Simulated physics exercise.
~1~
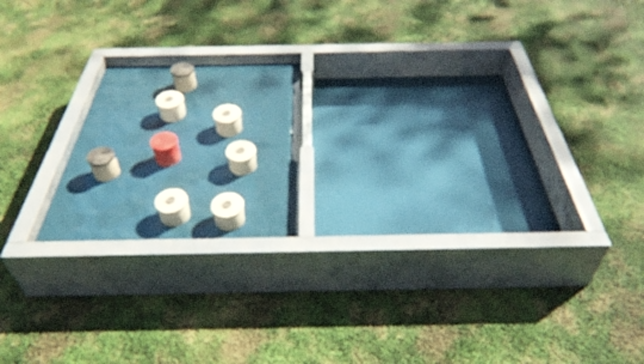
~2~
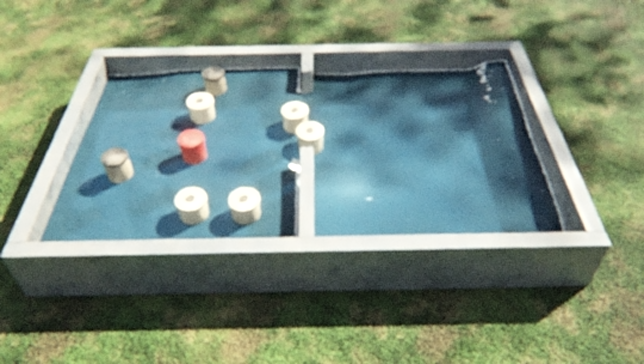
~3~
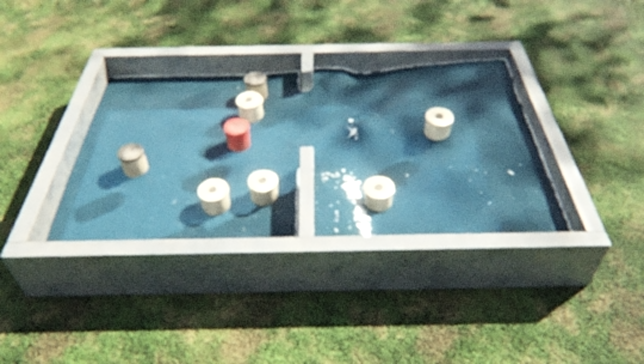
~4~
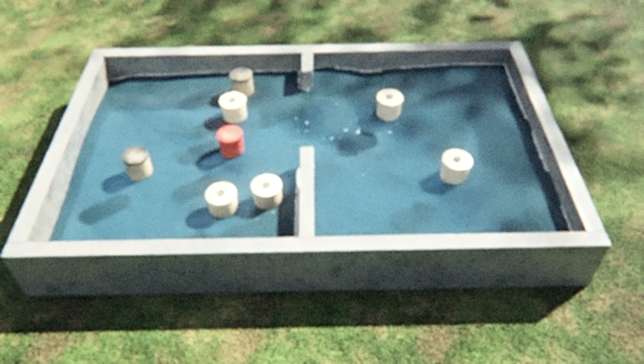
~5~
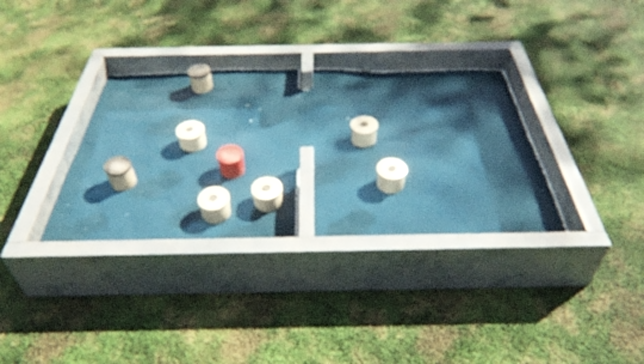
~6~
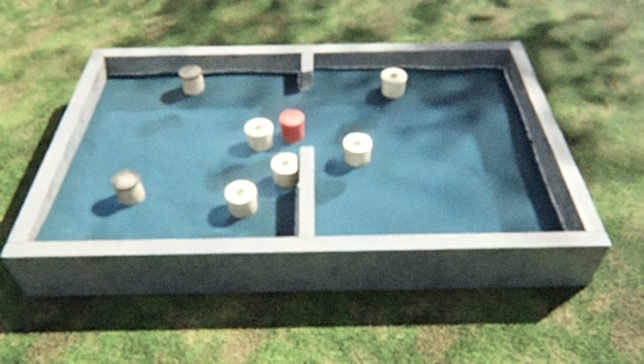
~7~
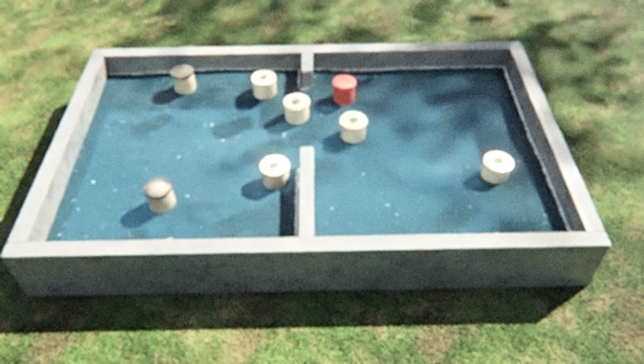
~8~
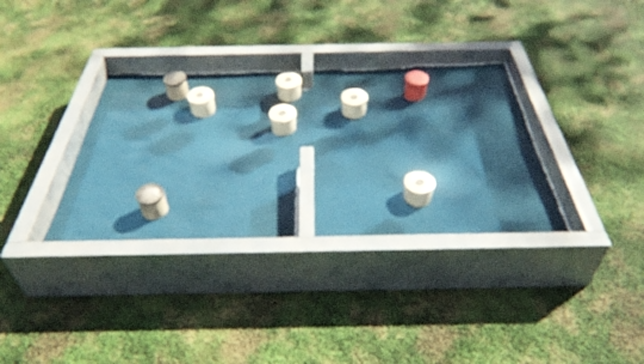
In a walled pool, water spreads through a gap and the floating red pail drifts right past the divider.
